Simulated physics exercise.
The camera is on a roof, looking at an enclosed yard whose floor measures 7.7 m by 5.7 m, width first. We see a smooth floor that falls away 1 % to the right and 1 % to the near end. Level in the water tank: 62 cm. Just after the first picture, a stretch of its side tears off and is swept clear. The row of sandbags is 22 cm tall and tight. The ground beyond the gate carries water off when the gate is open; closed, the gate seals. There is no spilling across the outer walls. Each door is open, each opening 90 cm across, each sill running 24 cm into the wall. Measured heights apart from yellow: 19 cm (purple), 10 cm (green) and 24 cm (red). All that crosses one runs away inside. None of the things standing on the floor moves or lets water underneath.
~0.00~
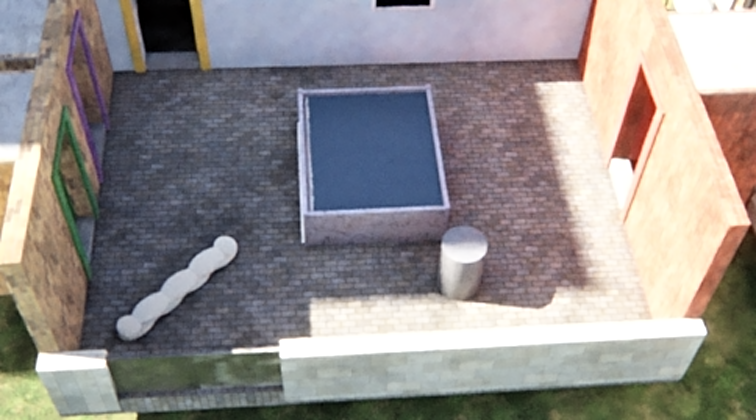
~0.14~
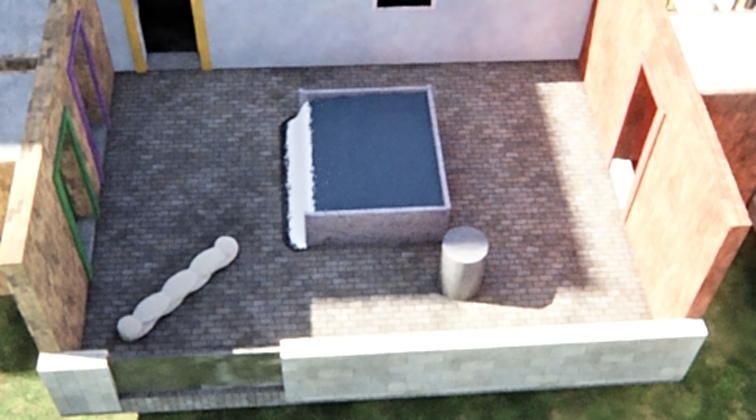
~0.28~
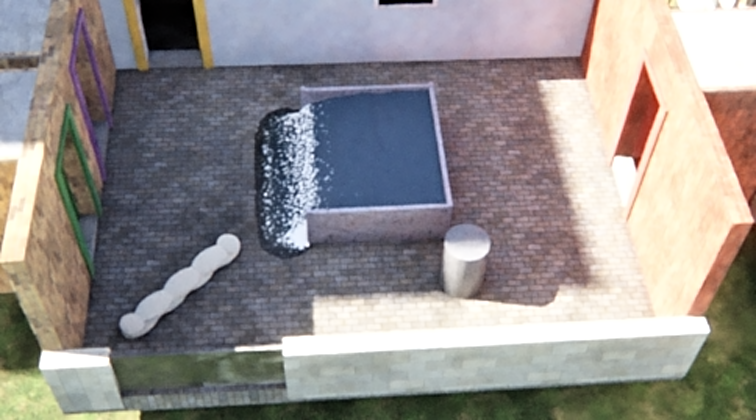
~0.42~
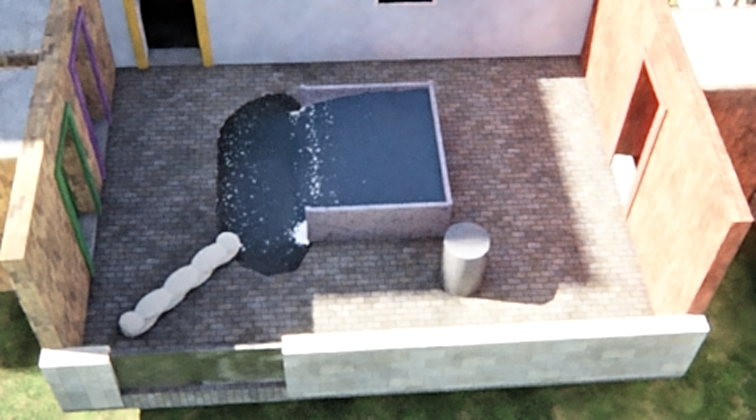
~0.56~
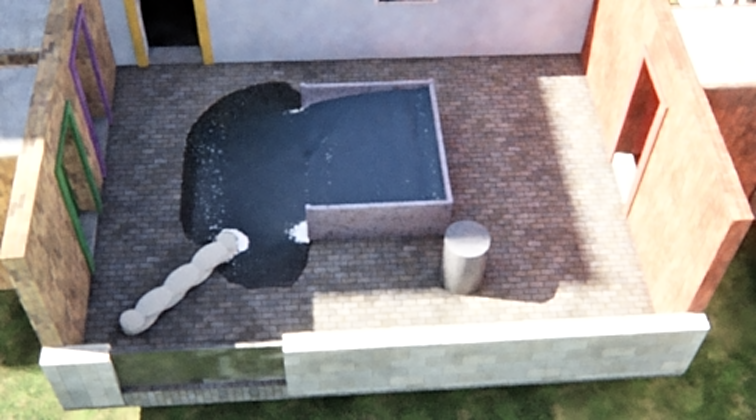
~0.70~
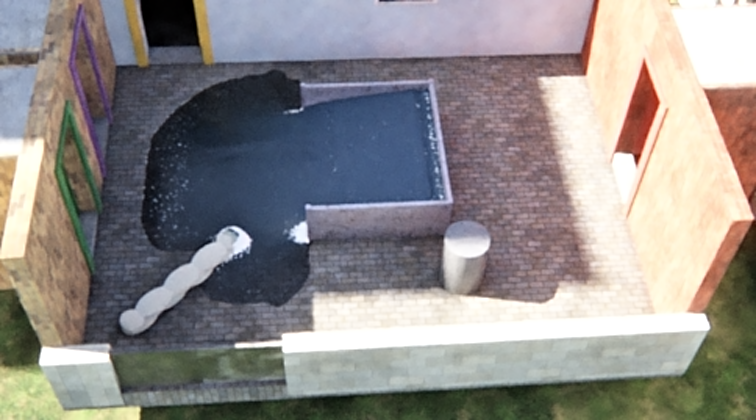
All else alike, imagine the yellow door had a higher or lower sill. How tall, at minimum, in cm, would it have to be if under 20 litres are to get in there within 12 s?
It would need to be about 17 cm tall.
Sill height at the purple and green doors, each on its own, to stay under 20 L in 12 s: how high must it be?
Some 26 cm for purple, some 25 cm for green.
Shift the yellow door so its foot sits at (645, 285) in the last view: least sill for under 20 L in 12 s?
Roughly 10.0 cm.
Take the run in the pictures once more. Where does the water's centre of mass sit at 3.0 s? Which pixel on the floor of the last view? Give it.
The balance point sits at roughly (221, 184).
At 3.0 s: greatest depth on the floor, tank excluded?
Roughly 35 cm.
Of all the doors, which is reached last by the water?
Door: Red.
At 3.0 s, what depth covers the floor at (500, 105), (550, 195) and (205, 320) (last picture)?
Ordered as asked: 0, 0, 3 cm.
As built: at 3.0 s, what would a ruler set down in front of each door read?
Depths in cm - purple: 23, green: 23, red: 0, yellow: 23.
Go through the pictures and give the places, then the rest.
The water tank at (370, 150) is whole and still, 62 cm deep; the yellow door at (165, 22) is dry, in the first picture.
The gap is at (307, 171), the front 0.3 m out at (291, 242); the back of the water tank holds 62 cm, in the second picture.
The front is at (263, 235), 0.7 m from the gap at (309, 171); 1.7 m2 of floor is wet, 62 cm left at the back, in the third picture.
Water pours out at (308, 170) and has run 1.3 m, to (221, 198); about 10 cm deep outside, 62 cm at the back, in the fourth picture.
The gap is at (309, 168), the front 1.8 m out at (187, 221); the back of the water tank holds 58 cm, in the fifth picture.
Water pours out at (309, 169) and has run 2.3 m, to (149, 225); about 7 cm deep outside, 52 cm at the back; 0.9 m in a straight line remain to the yellow door at (168, 17), in the sixth picture.
After 1.4 s water covers 35 % of the floor, deepest (34 cm) near (102, 191); 5 cm at the yellow door, 0 litres in over its 16 cm sill.
After 3.0 s water covers 40 % of the floor, deepest (35 cm) near (80, 378); 23 cm at the yellow door, 8 litres in over its 16 cm sill.
After 12.0 s water covers 95 % of the floor, deepest (16 cm) near (551, 355); 2 cm at the yellow door, 26 litres in over its 16 cm sill.
At the yellow door as built, the water arrived by 1.3 s and peaked near 24 cm at 2.8 s.
Run again over the same 12 s with other heights there, 39 litres in over 14 cm, 12 litres over 19 cm. The limit of 20 litres is kept from about 17 cm up.
